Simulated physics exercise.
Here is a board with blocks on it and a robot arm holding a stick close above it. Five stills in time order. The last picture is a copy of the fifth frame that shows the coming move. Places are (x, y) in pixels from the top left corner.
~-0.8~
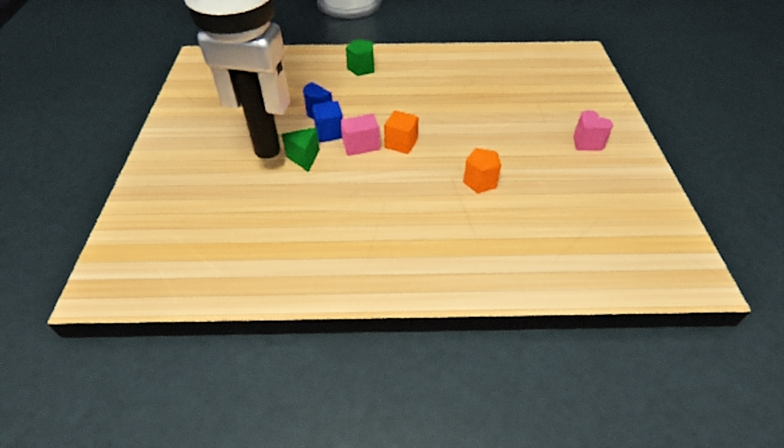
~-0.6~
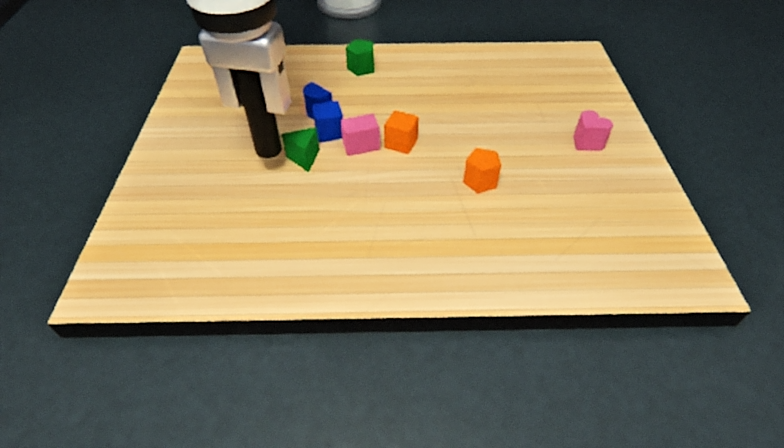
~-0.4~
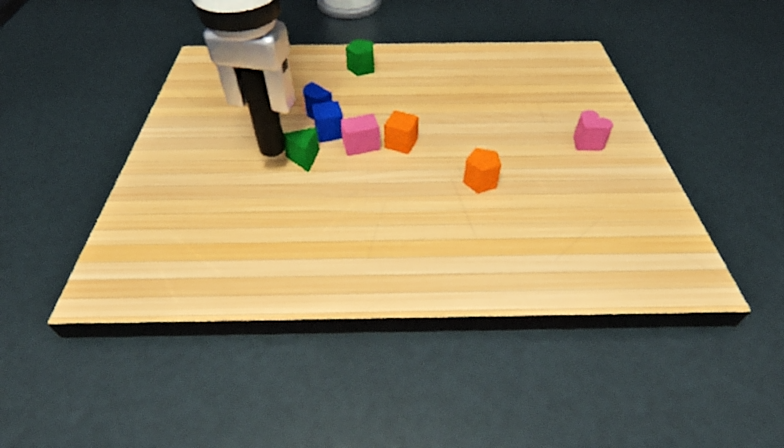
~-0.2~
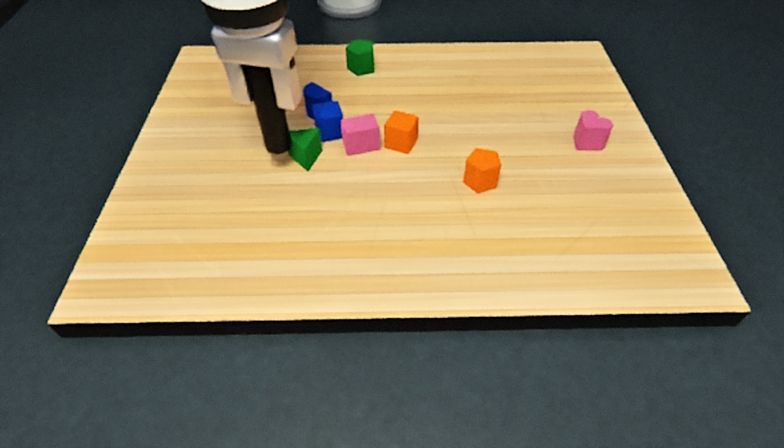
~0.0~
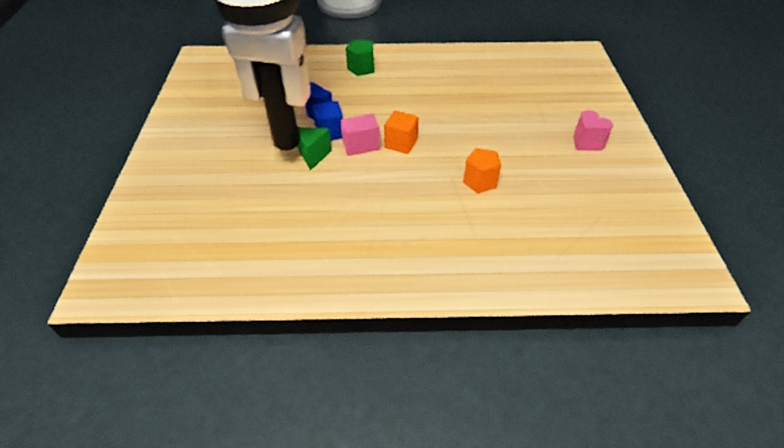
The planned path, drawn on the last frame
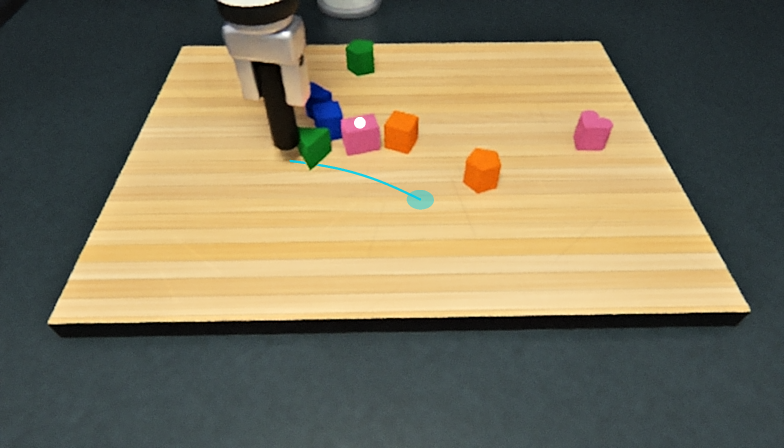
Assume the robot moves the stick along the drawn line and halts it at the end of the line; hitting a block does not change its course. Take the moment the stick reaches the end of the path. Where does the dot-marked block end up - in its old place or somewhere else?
The block in question is displaced by the end.
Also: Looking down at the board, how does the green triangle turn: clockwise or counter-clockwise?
Rotation: Counter-clockwise.
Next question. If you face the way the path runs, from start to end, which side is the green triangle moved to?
Off to the left side.
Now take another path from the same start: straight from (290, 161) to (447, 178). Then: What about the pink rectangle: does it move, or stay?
Gets moved.
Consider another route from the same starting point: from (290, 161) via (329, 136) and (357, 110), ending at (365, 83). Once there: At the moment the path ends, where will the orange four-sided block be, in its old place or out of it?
Well, the orange four-sided block holds its place.
Drawn move, from (290, 161) over (335, 168) and (378, 181) to (420, 200); the dot is on the pink rectangle.
On the path given first. One third of the way, stick at (335, 151); green triangle at (344, 130), turned 50° anticlockwise; pink rectangle at (371, 118), turned 25° clockwise.
Two thirds of the way, stick at (379, 164); green triangle at (344, 130), turned 50° anticlockwise; pink rectangle at (371, 118), turned 25° clockwise.
At the end, stick at (421, 182); green triangle at (344, 130), turned 50° anticlockwise; blue four-sided block still; pink rectangle at (371, 118), turned 25° clockwise.
